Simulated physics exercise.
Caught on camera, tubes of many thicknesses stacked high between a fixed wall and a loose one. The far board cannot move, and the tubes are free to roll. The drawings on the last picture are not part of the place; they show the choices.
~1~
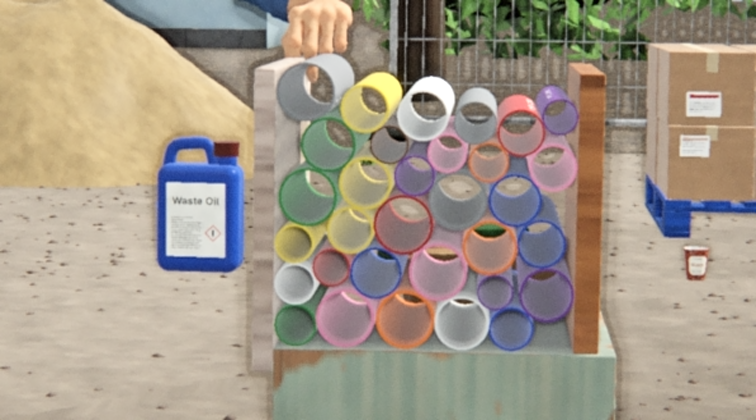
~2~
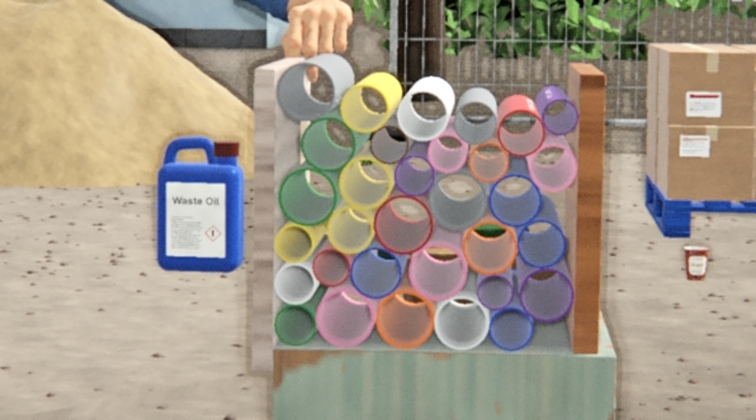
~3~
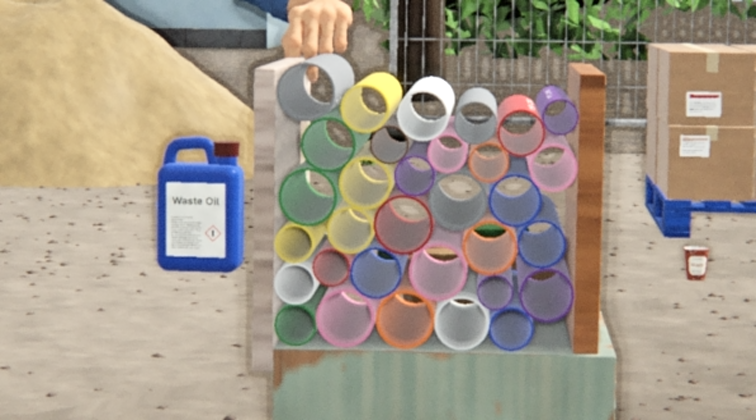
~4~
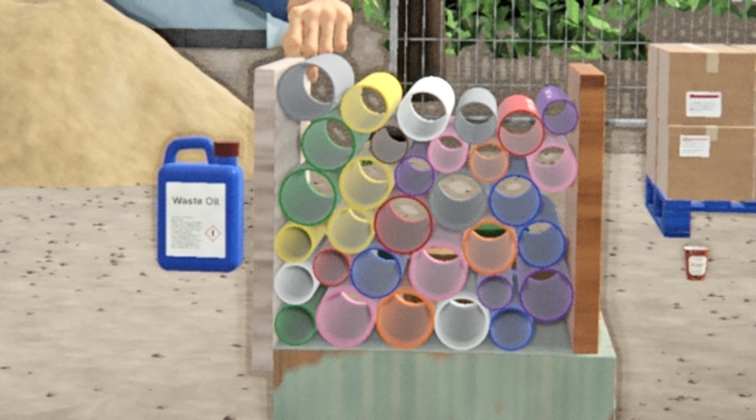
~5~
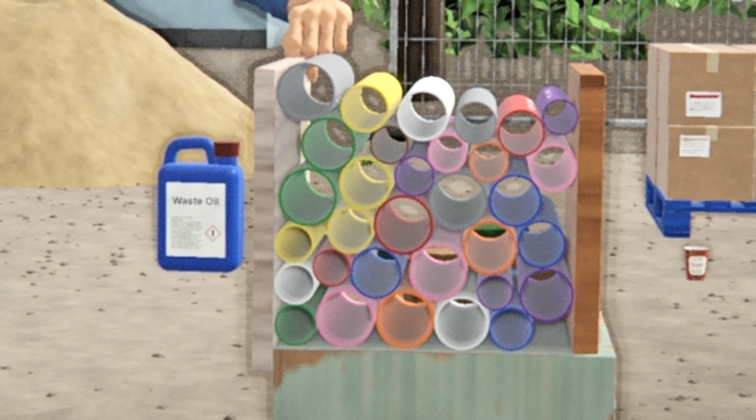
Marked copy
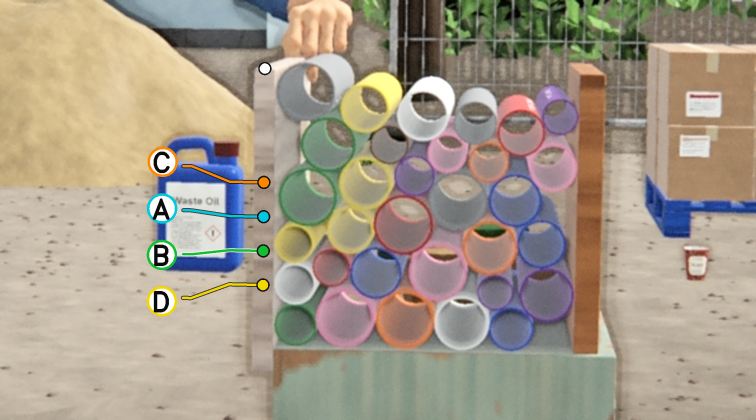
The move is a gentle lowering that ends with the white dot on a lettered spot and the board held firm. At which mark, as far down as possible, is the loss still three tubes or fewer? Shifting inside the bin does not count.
The answer is mark B.
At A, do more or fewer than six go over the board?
Fewer than six.
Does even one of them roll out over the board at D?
At D: Yes.
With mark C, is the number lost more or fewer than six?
Fewer than six.
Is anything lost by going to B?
At B: Yes.
On the marked copy, A at (263, 216); B at (263, 251); C at (264, 182); D at (263, 285); the white dot at (265, 68).
Taking B. A third of the way, top of the board (276, 149).
Two thirds of the way, top of the board (275, 243).
When it is over, top of the board (275, 250), one out over the board.
As for the rest, A one out over the board; C none out over the board; D more than three out over the board.
